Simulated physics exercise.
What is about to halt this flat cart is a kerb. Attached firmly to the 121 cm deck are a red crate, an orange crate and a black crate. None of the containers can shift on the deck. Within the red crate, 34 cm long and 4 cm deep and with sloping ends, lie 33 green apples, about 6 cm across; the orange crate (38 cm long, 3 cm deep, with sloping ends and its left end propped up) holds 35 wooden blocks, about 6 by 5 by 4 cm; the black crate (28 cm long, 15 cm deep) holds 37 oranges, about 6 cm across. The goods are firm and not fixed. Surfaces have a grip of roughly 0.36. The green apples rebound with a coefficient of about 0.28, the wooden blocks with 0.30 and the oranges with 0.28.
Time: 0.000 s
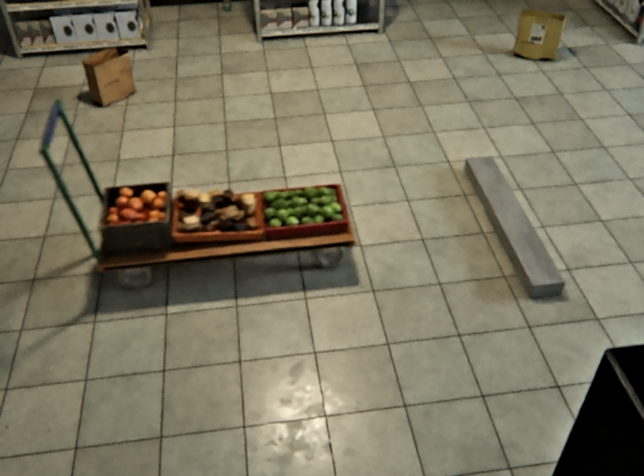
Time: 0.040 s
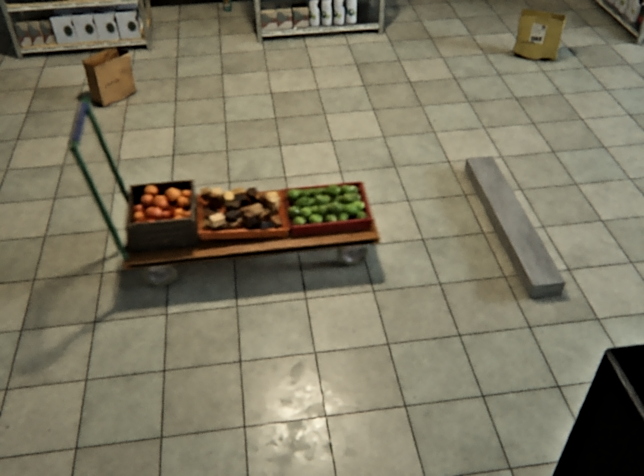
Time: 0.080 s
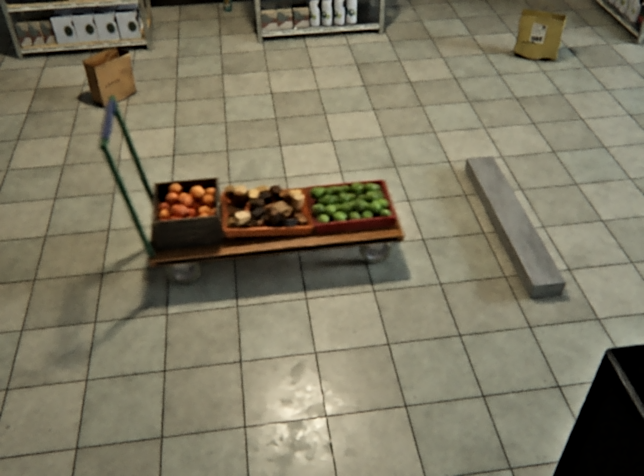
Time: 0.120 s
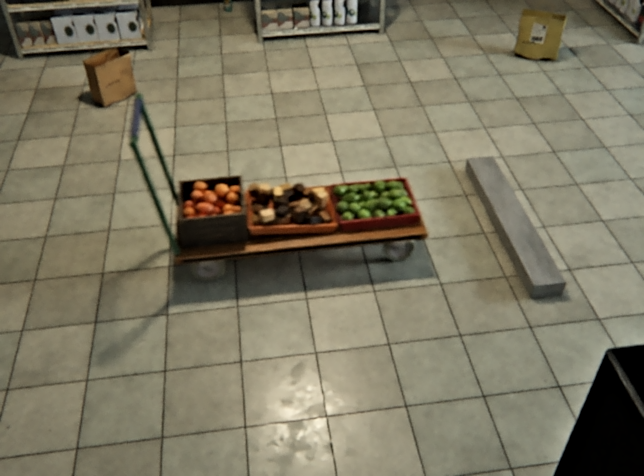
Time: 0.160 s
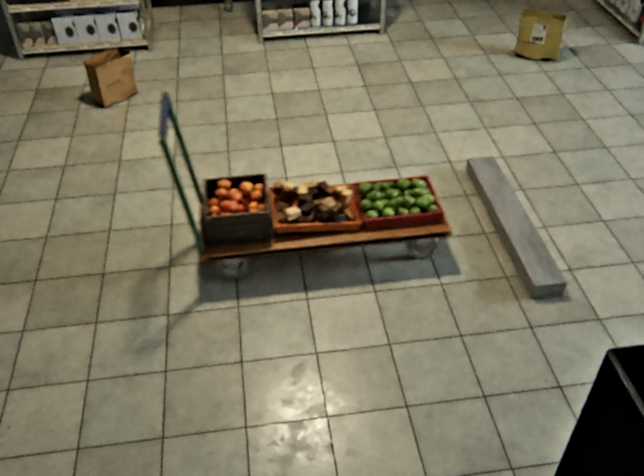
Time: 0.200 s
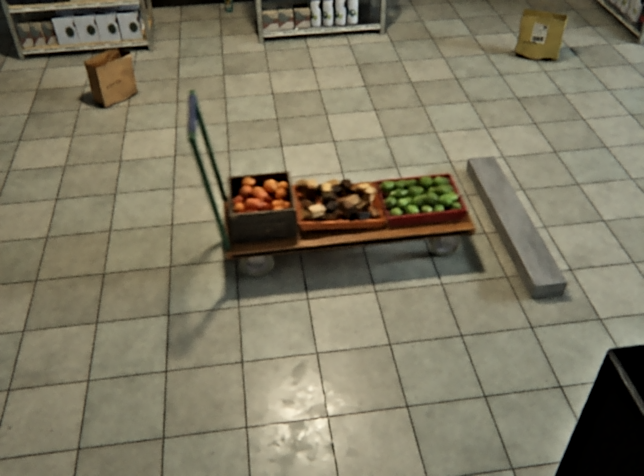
At the start, a flat cart carrying oranges, mixed brown and pale pieces, and green fruit in three crates is on a tiled floor, well left of a grey kerb. It rolls steadily rightward with nobody in view, its load staying in the crates, until only a small gap separates it from the kerb.
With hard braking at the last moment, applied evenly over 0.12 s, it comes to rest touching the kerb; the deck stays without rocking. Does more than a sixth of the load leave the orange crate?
Yes, more than a sixth does.
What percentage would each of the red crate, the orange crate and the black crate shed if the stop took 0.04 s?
Red crate 50, orange crate 50, black crate 10 %.
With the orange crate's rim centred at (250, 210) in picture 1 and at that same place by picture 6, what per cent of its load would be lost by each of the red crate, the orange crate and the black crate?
Red crate 20, orange crate 30, black crate 0 per cent.
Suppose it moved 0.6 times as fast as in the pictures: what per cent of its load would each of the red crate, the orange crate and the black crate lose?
Then the red crate sheds 10 per cent, the orange crate 30 per cent, and the black crate 0 per cent.
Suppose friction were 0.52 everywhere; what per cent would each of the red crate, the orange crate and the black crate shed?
You'd see red crate shed 30 percent, orange crate shed 50 percent, and black crate shed 0 percent.
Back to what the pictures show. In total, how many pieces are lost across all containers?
I'd put it near 30.
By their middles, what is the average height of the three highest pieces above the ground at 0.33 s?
Close to 38 cm up.
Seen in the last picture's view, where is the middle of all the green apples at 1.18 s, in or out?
Pixel (497, 190), give or take.
After 0.23 s, the brake bites.
After 0.33 s, red crate 33 in, 0 out, orange crate 34 in, 1 out and black crate 37 in, 0 out.
After 0.45 s, red crate 27 in, 6 out, orange crate 23 in, 12 out and black crate 37 in, 0 out.
After 0.68 s, red crate 20 in, 13 out, orange crate 17 in, 18 out and black crate 37 in, 0 out.
Final count (at 1.18 s), red crate 19 in, 14 out, orange crate 17 in, 18 out and black crate 37 in, 0 out. Asked share, 18 of 35, 51 per cent.
